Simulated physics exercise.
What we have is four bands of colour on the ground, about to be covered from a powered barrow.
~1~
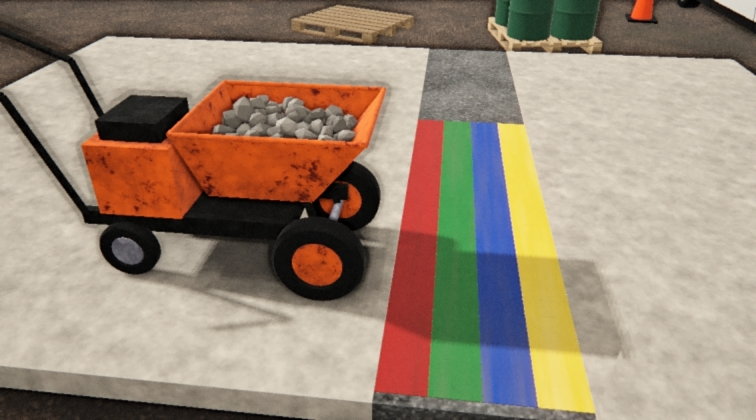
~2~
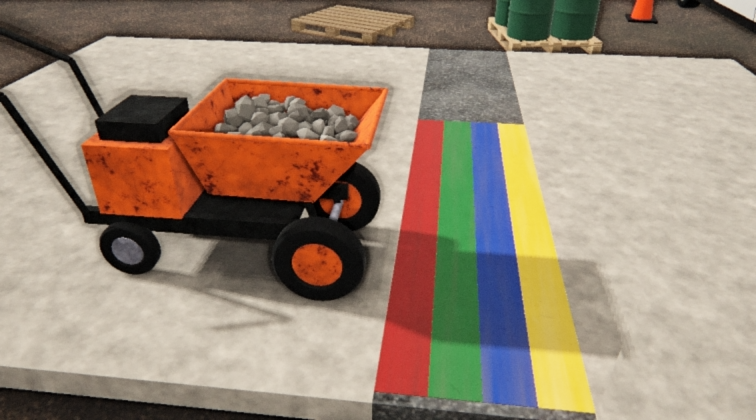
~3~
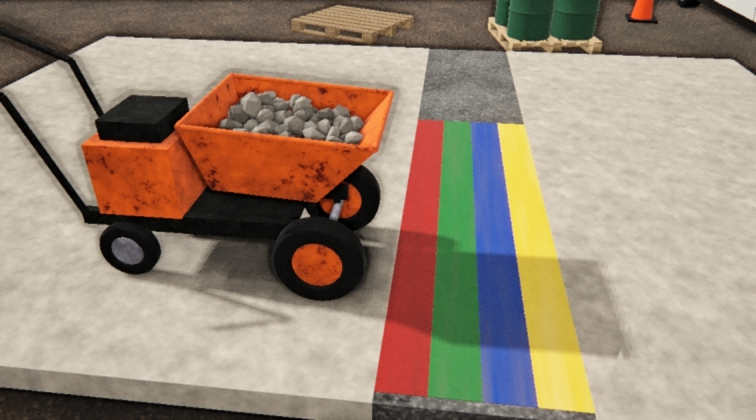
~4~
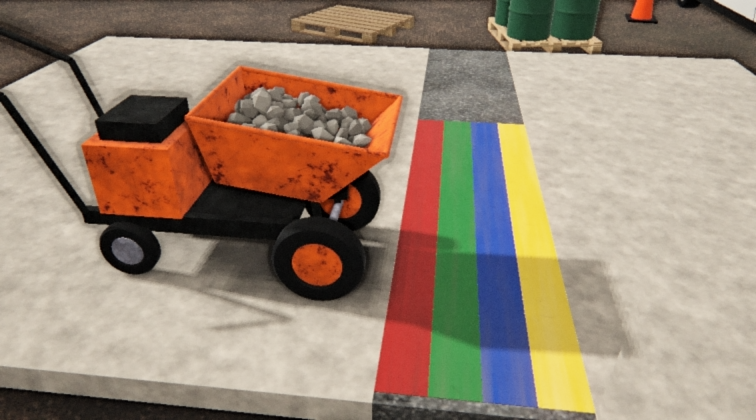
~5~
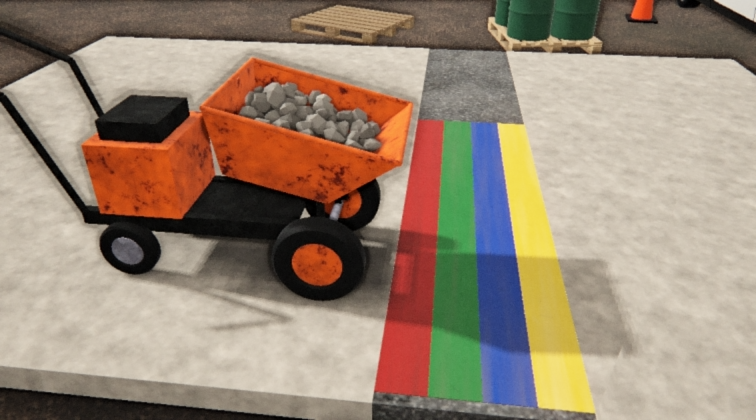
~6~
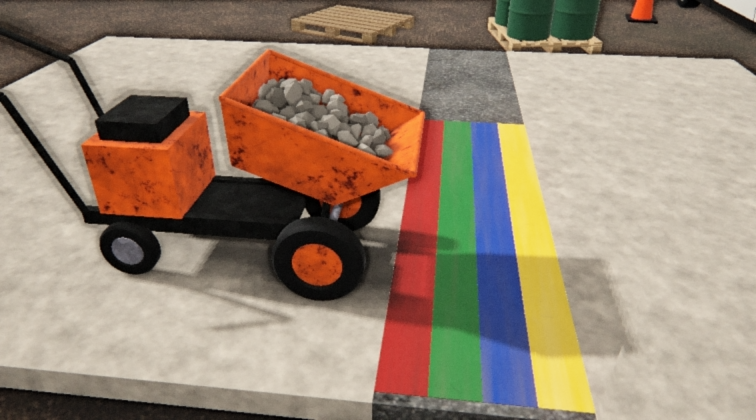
To begin with, an orange powered barrow full of grey broken stones stands with its skip level, left of red, green, blue and yellow strips on the ground. The skip starts to tilt slightly forward to the right, then leans further, its back rising and its lip lowering, while the wheels stay put.
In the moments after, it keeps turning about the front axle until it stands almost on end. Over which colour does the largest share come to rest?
The heap favours the blue strip.
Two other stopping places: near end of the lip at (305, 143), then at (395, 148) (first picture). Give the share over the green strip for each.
Near 30 % and 0 %.
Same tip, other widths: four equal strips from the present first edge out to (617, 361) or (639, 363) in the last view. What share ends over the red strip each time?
In turn 0 and 0 in a hundred.
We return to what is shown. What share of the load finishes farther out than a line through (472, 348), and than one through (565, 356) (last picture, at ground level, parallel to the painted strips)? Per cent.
The first gives 60 %, the second 10 %.
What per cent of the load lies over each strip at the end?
Red strip: 0 %, green strip: 20 %, blue strip: 35 %, yellow strip: 20 %.
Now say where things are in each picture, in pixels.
The first picture shows lip of the skip at (365, 146), level; top of the load at (279, 121), broken stones; red strip at (407, 337); green strip at (456, 341); blue strip at (505, 345); yellow strip at (555, 350).
The second picture shows lip of the skip at (368, 147), level; top of the load at (281, 121).
The third picture shows lip of the skip at (375, 150), tipped barely; top of the load at (262, 125).
The fourth picture shows lip of the skip at (386, 156), tipped a little; top of the load at (275, 109).
The fifth picture shows lip of the skip at (399, 164), tipped a little; top of the load at (281, 117).
The sixth picture shows lip of the skip at (414, 175), tipped clearly; top of the load at (286, 114); red strip at (407, 337); green strip at (456, 341); blue strip at (505, 345); yellow strip at (555, 350).
Soon after the last picture, skip tipped steeply; all in the skip.
A little later, skip tipped right over; most in the skip; a stray few over the green strip; a small part over the blue strip; a stray few over the yellow strip.
Later still, skip tipped right over; about a quarter in the skip; a small part over the green strip; about a third over the blue strip; about a quarter over the yellow strip; a small part off the paint.
At rest, skip tipped right over; about a quarter in the skip; none over the red strip; about a quarter over the green strip; about a third over the blue strip; about a quarter over the yellow strip; a small part off the paint.
